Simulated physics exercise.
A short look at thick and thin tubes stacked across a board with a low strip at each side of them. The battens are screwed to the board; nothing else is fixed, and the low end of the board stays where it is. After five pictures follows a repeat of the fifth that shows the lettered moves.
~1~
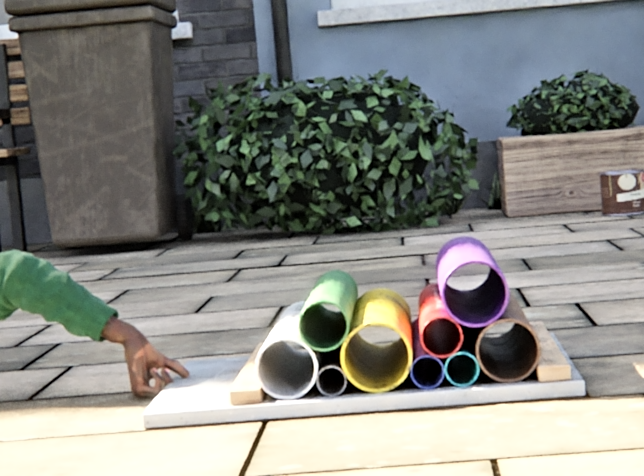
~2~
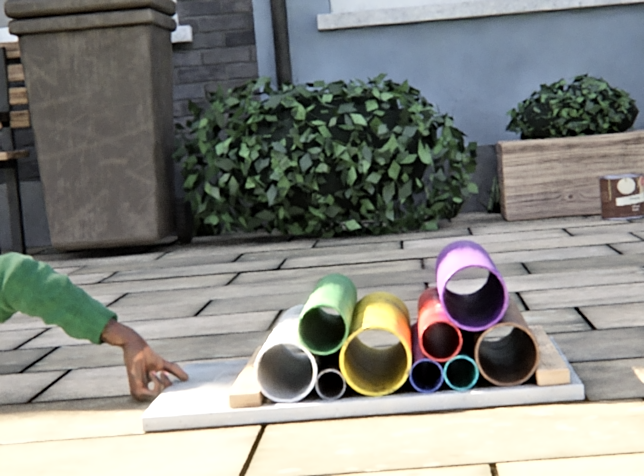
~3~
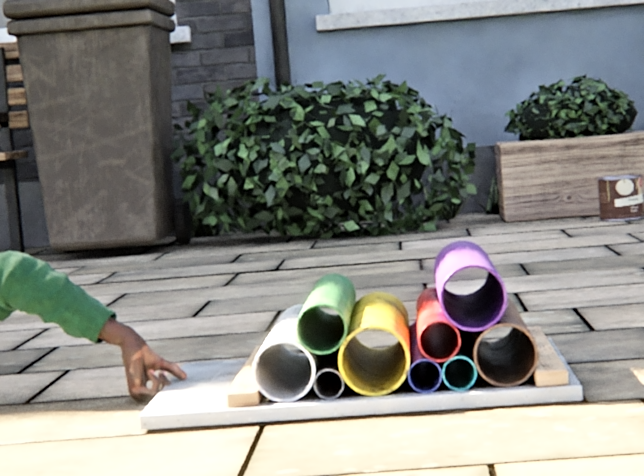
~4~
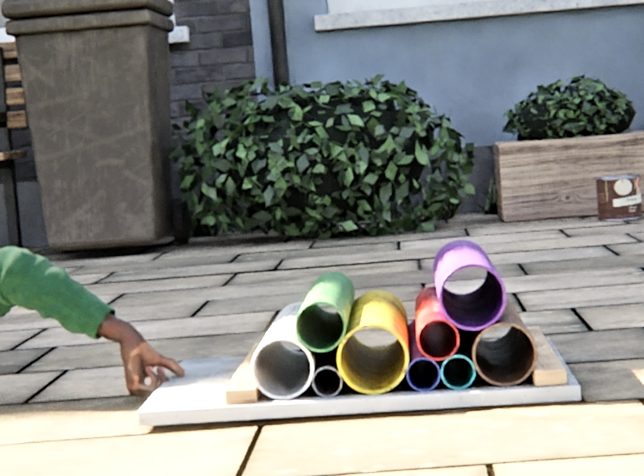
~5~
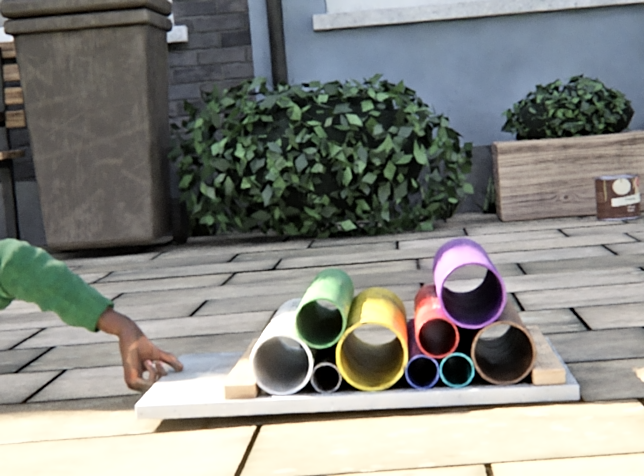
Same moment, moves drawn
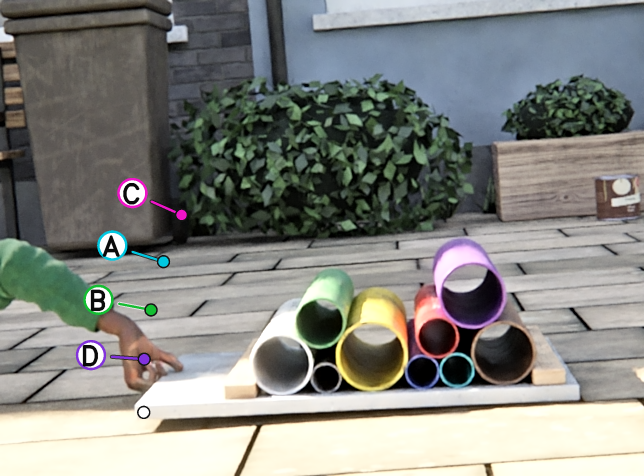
Colourful tubes stacked on a pale board shifting very slightly left as a green-sleeved arm holds fingers at its left end.
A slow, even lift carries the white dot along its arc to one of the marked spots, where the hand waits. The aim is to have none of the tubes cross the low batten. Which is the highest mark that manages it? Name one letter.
No higher than A.
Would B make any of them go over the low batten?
No, at B.
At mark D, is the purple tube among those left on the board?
The purple tube: Yes.
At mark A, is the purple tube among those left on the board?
The purple tube: Yes.
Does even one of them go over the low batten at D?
No.
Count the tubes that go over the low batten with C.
It comes to one.
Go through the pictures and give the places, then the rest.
In the first picture, yellow tube (376, 357); blue tube (427, 372); turquoise tube (462, 369).
In the second picture, turquoise tube (461, 373); brown tube (507, 354).
In the third picture, board (363, 373); white tube (284, 371); purple tube (474, 298).
In the fourth picture, board (361, 371); white tube (282, 368); grey tube (328, 382).
In the fifth picture, board (360, 368); white tube (281, 364); grey tube (326, 378).
On the marked copy, A at (164, 261); B at (151, 310); C at (182, 215); D at (144, 359); the white dot at (144, 412).
With A. Early on, board at 15°.
Further on, board at 22°.
At the end, board at 22°, none over the low batten.
As for the rest, B none over the low batten; C one over the low batten (purple); D none over the low batten.
